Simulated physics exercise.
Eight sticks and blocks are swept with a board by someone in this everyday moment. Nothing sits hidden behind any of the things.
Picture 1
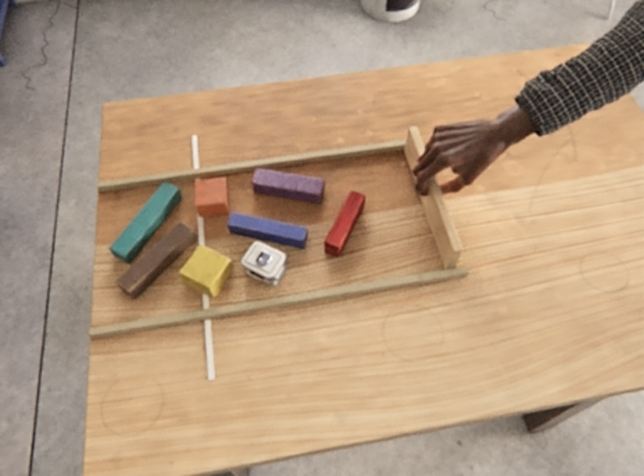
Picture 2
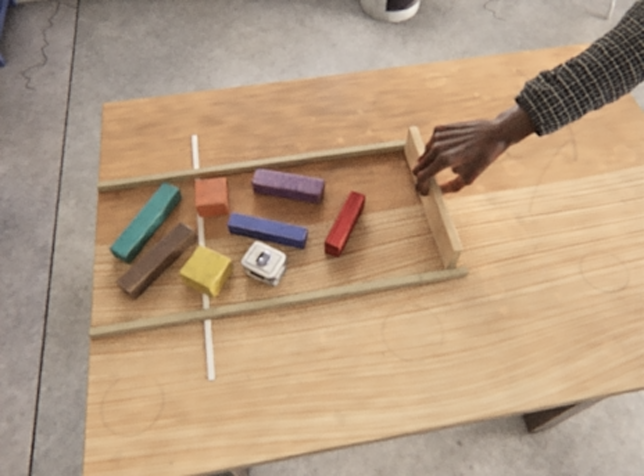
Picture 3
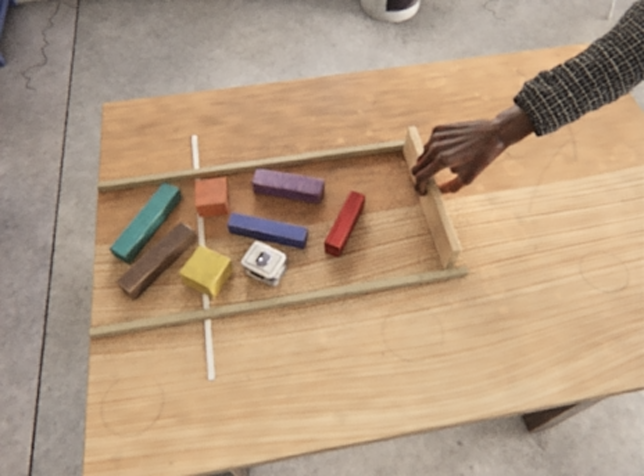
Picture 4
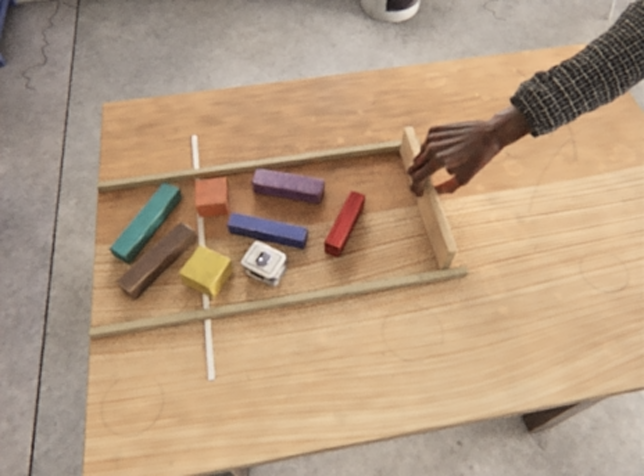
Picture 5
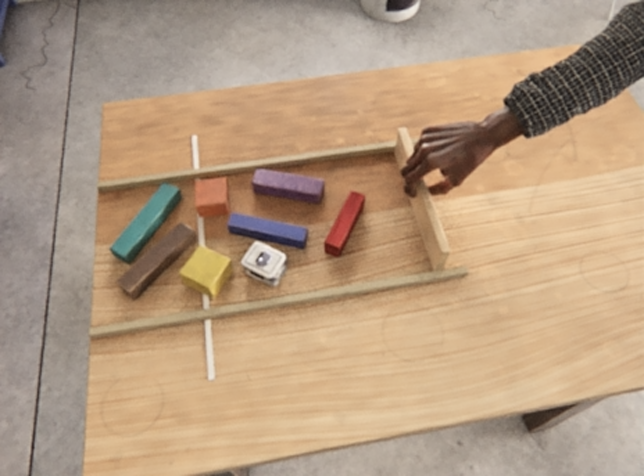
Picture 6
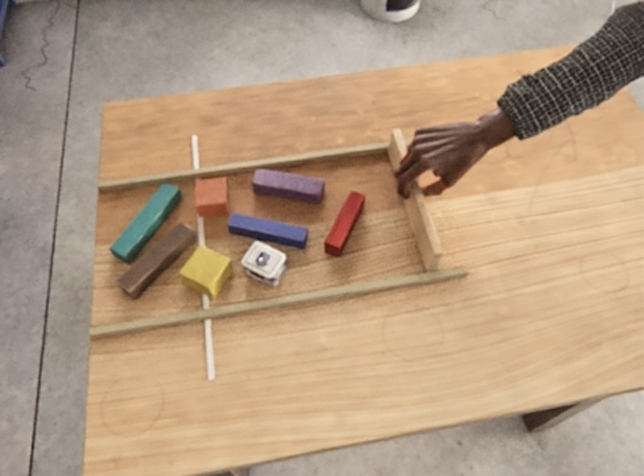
A wooden table on a grey concrete floor is seen from above at an angle, in a view that stays still. Between two wooden rails lie turquoise, brown, purple, blue and red bars, orange and yellow blocks, and a small whitish object, with a pale strip crossing at left. From the right, a hand slides an upright board slightly left, while the pieces stay put.
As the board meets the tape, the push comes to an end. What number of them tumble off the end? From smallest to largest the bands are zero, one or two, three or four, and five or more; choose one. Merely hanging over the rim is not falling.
The right band is zero.
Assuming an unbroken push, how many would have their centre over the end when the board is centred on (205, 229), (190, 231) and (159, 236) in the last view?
Place by place: 0, 0 and 2.
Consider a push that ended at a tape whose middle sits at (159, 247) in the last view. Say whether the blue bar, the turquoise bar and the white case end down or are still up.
Taking each: The blue bar holds its spot, the turquoise bar topples, the white case holds its spot.
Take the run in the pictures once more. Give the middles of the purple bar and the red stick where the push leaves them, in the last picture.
Near (163, 201) and (193, 248).
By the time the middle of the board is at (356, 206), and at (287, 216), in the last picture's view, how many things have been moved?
Moved so far: 1, then 5.
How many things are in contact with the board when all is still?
Contact count: 3.
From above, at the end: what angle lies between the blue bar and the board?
About 5 degrees.
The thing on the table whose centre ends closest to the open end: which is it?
It would be the turquoise bar.
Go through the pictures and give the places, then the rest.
In the first frame, turquoise bar (147, 222); brown bar (158, 260); yellow block (207, 271); board (431, 195); tape (202, 240).
In the second frame, brown bar (158, 260); red stick (345, 224).
In the third frame, yellow block (207, 271); purple bar (288, 186).
In the fourth frame, turquoise bar (147, 222); board (426, 196).
In the fifth frame, brown bar (158, 260); blue bar (268, 230).
In the sixth frame, turquoise bar (147, 222); brown bar (158, 260); yellow block (207, 271); board (413, 198); tape (202, 240).
Soon after, none off yet; turquoise bar at rest near (147, 222); brown bar at rest near (158, 260); yellow block at rest near (207, 271).
At rest, the number that fall off is zero.
